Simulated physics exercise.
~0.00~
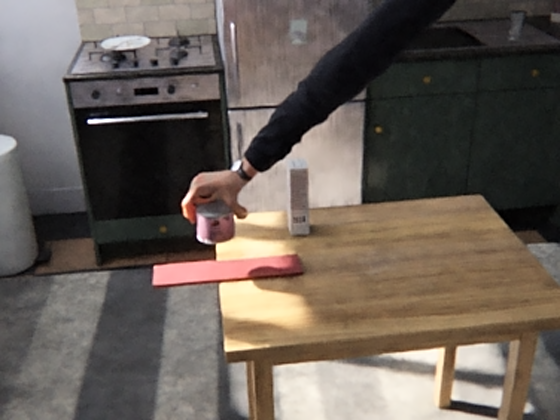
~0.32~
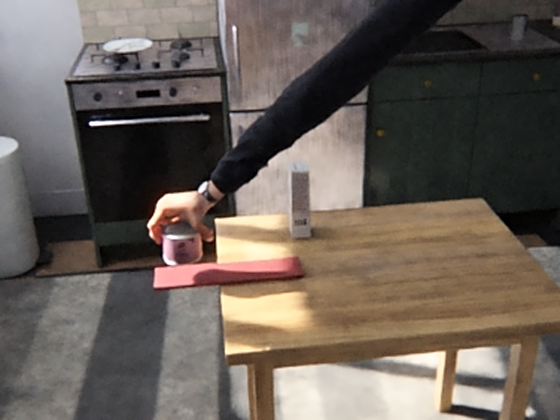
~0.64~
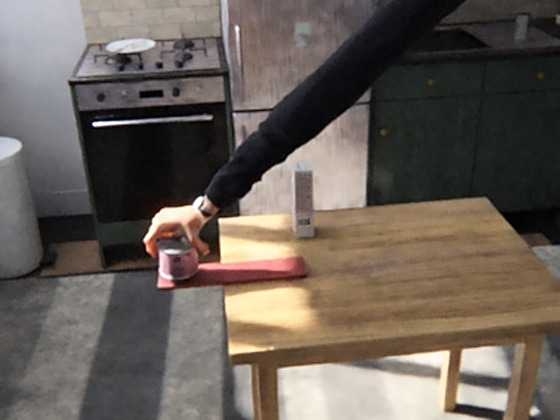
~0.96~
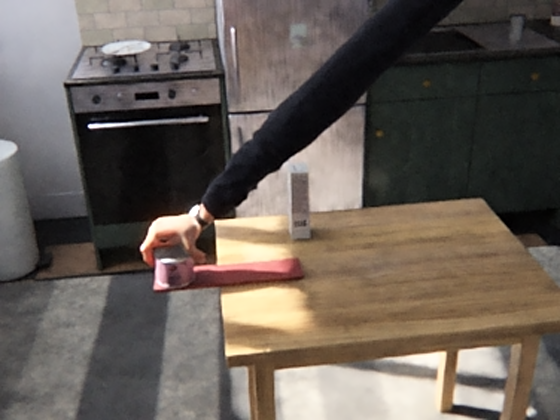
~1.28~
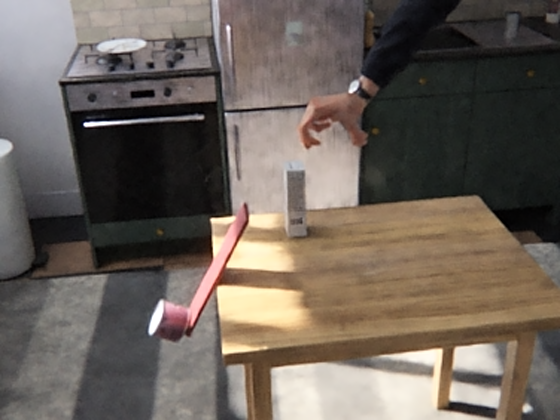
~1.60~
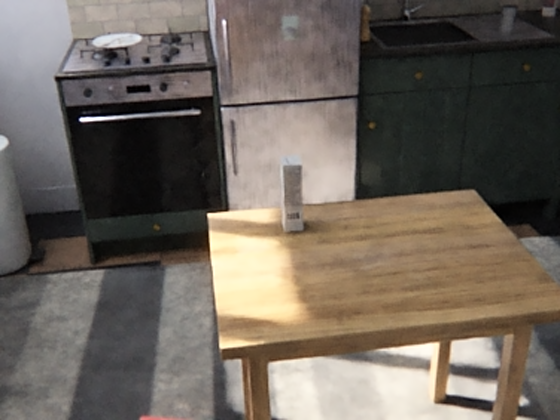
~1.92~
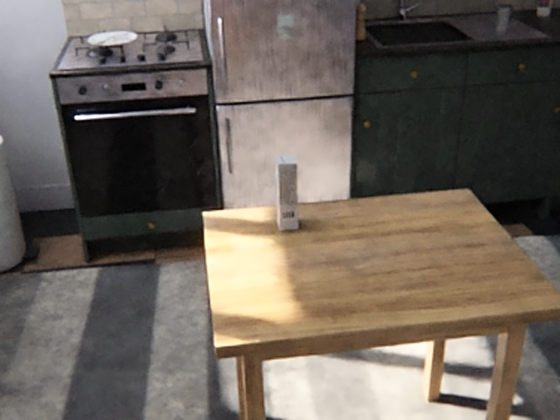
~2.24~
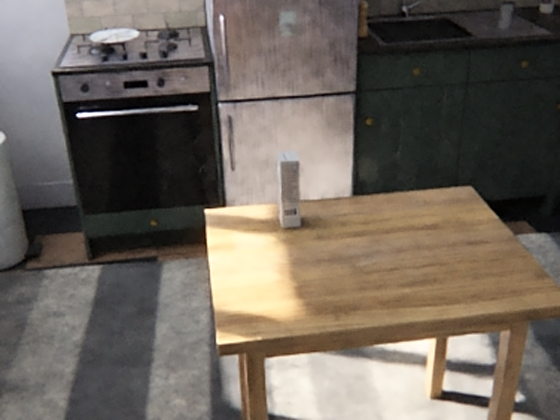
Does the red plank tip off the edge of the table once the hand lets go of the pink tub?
Yes, the red plank tips over the left edge of the table and drops away along with the pink tub.
